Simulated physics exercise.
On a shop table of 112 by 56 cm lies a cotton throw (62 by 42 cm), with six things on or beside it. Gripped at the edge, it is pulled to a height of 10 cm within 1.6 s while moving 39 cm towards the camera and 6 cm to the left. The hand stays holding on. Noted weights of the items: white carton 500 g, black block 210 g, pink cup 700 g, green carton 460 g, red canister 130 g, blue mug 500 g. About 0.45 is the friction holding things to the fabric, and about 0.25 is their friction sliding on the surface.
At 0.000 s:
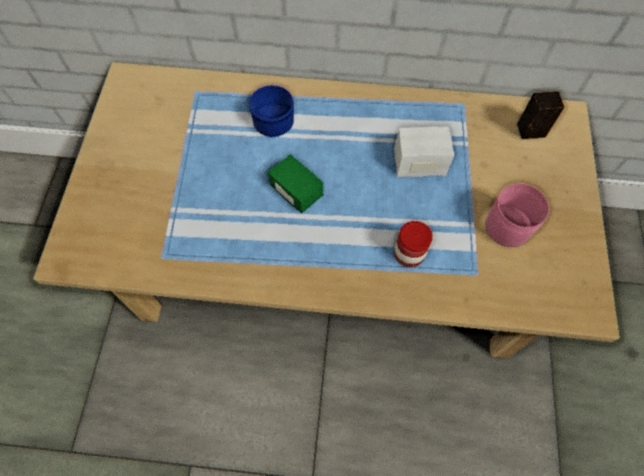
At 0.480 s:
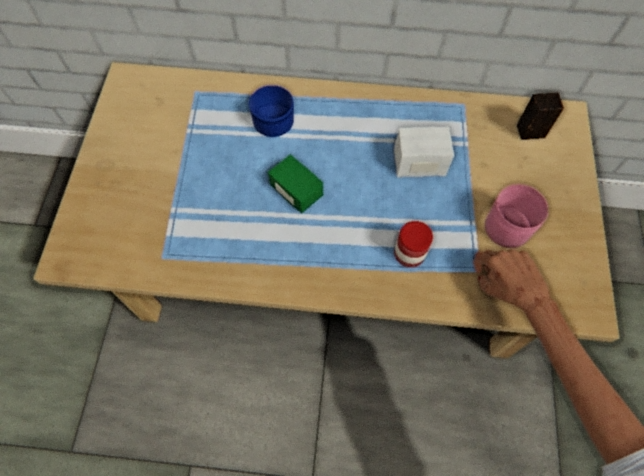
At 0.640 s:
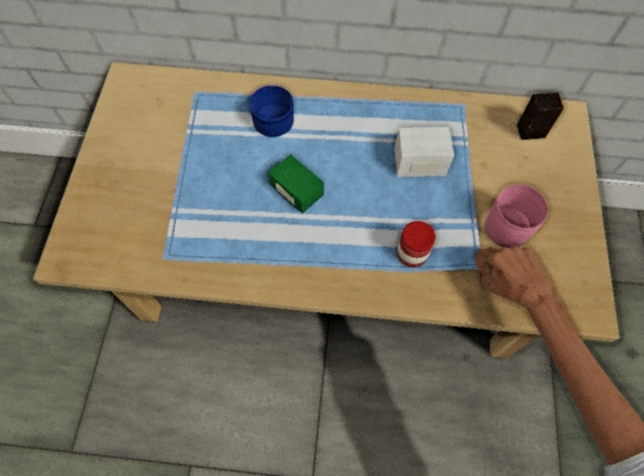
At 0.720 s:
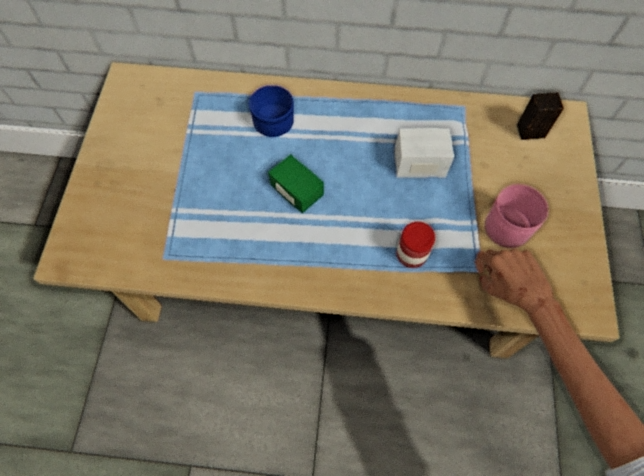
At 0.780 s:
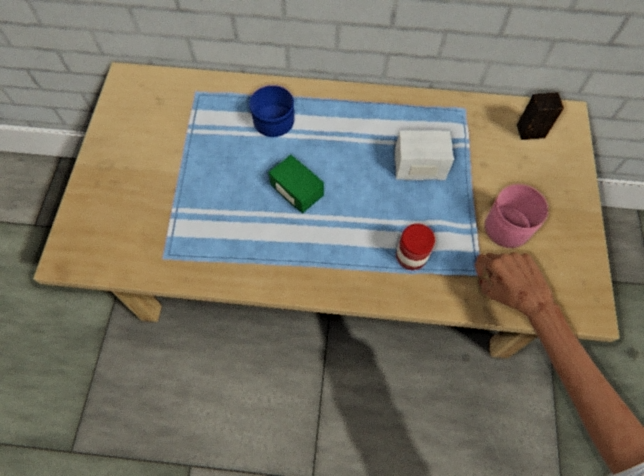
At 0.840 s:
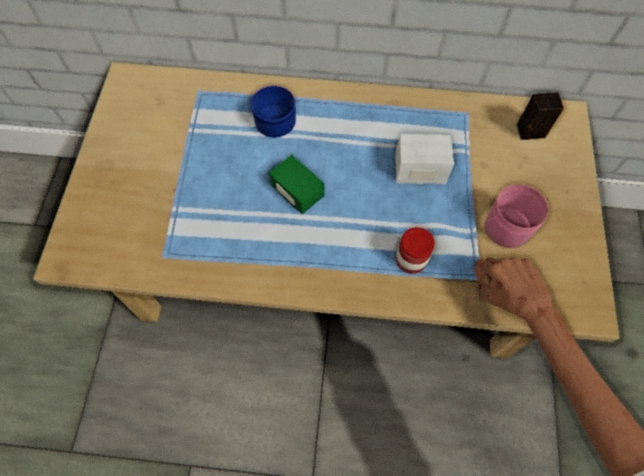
On a wooden table, a hand grips a blue cloth's corner and barely shifts it.
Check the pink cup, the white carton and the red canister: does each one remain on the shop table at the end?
Check: Pink cup - yes, it remains; white carton - no, it falls; red canister - no, it falls.
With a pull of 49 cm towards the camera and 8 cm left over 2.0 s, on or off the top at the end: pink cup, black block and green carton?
Then: Pink cup stays on, black block stays on, green carton drops off.
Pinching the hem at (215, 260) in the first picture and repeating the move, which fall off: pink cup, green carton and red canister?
Log - pink cup: Still on top; green carton: Off the top; red canister: Off the top.
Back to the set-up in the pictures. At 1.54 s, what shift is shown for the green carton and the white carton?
Shift - green carton 15 cm, white carton 25 cm.
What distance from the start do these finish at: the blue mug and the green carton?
Final places: Blue mug off the top, green carton off the top.
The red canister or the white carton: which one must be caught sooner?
It's the red one that goes before the other.
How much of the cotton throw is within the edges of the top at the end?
I'd say close to 0 per cent of it.
After 1.2 s, 100 % of the cotton throw is still over the top; red canister on its side, 13 cm off its start, white carton 11 cm off its start, blue mug 6 cm off its start.
After 1.5 s, 85 % of the cotton throw is still over the top; red canister over the edge, white carton 24 cm off its start, blue mug 16 cm off its start.
After 1.9 s, 65 % of the cotton throw is still over the top; white carton 37 cm off its start at (457, 317), red canister over the edge, blue mug 25 cm off its start at (346, 183).
After 2.2 s, 40 % of the cotton throw is still over the top; white carton over the edge, red canister over the edge, blue mug 40 cm off its start.
After 3.8 s, 0 % of the cotton throw is still over the top; white carton over the edge, red canister over the edge, pink cup 0 cm off its start at (523, 207), blue mug over the edge.
